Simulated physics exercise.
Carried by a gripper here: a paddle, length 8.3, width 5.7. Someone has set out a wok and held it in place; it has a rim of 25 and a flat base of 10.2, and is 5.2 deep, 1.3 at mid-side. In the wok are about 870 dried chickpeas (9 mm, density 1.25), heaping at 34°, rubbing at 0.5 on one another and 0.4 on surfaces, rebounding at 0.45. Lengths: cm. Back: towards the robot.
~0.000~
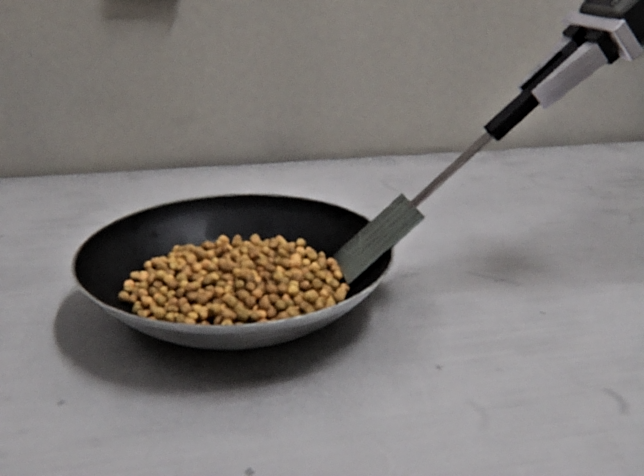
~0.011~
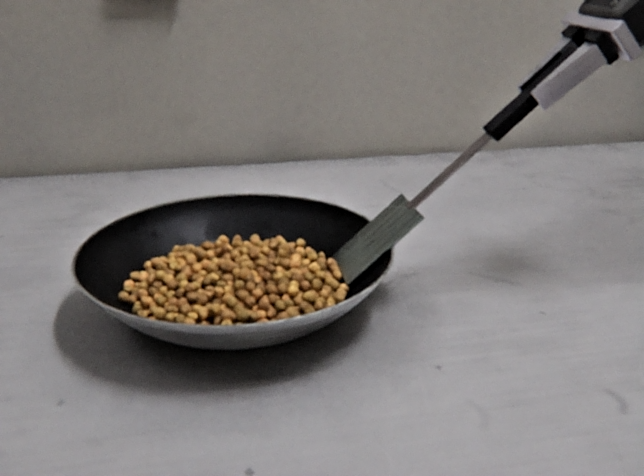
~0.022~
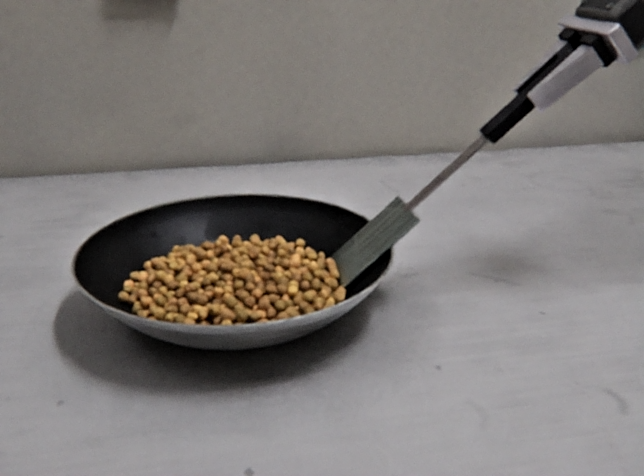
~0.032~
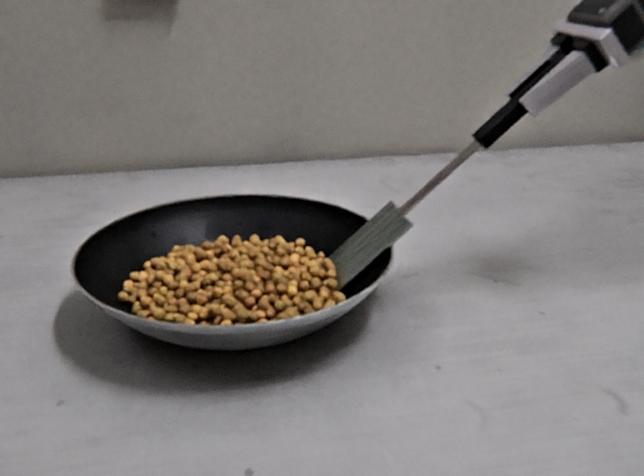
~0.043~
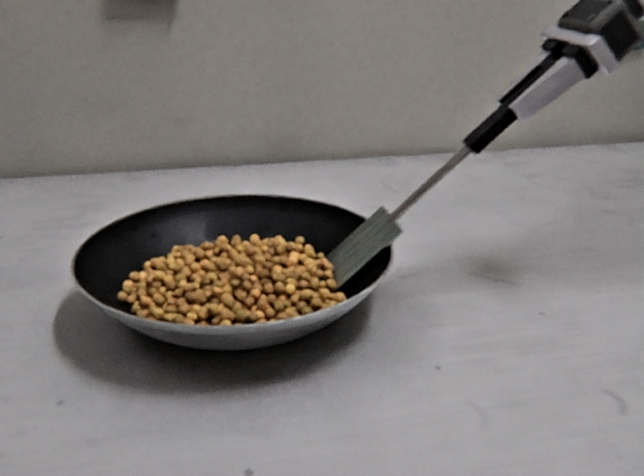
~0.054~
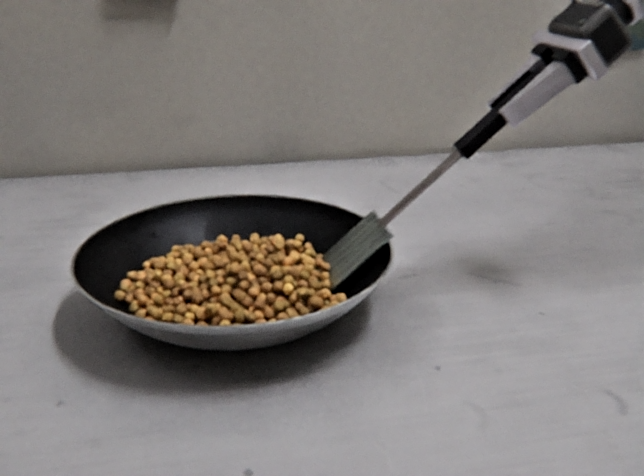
We see a dark wok of dried chickpeas on a grey surface, with a flat paddle held by a gripper at its right side; the paddle shifts slightly left against the chickpeas, which barely move.
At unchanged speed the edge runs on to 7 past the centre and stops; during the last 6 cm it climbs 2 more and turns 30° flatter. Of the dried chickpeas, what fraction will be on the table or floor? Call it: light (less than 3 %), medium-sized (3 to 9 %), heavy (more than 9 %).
It comes out light.
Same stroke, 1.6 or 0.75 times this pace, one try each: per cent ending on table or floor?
Some 10 per cent, then some 0 per cent, on the table or floor.
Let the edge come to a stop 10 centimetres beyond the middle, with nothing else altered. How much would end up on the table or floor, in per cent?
That would give close to 25 per cent.
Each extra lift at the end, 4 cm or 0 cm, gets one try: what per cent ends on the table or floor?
Roughly 5 per cent, then 0 per cent.
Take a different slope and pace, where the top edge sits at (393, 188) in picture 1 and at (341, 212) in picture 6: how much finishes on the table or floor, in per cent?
It works out to about 15 %, more or less.
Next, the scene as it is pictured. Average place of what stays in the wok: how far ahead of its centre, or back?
Forward offset: Roughly 3.5 cm.
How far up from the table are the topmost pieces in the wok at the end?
Height at rest: Roughly 6.5 cm.
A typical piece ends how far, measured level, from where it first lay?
3 cm.
After 0.12 s, sloping 42°, highest piece 5 above the table; 869 in the wok.
After 0.18 s, sloping 31°, highest piece 5 above the table; 869 in the wok.
After 0.41 s, sloping 12°, highest piece 6 above the table; 867 in the wok, 2 on the table or floor.
After 1.46 s, sloping 12°, highest piece 6 above the table; 867 in the wok, 2 on the table or floor.
In the end, 867 in the wok, 2 on the table or floor. That is 0 % on the table or floor.
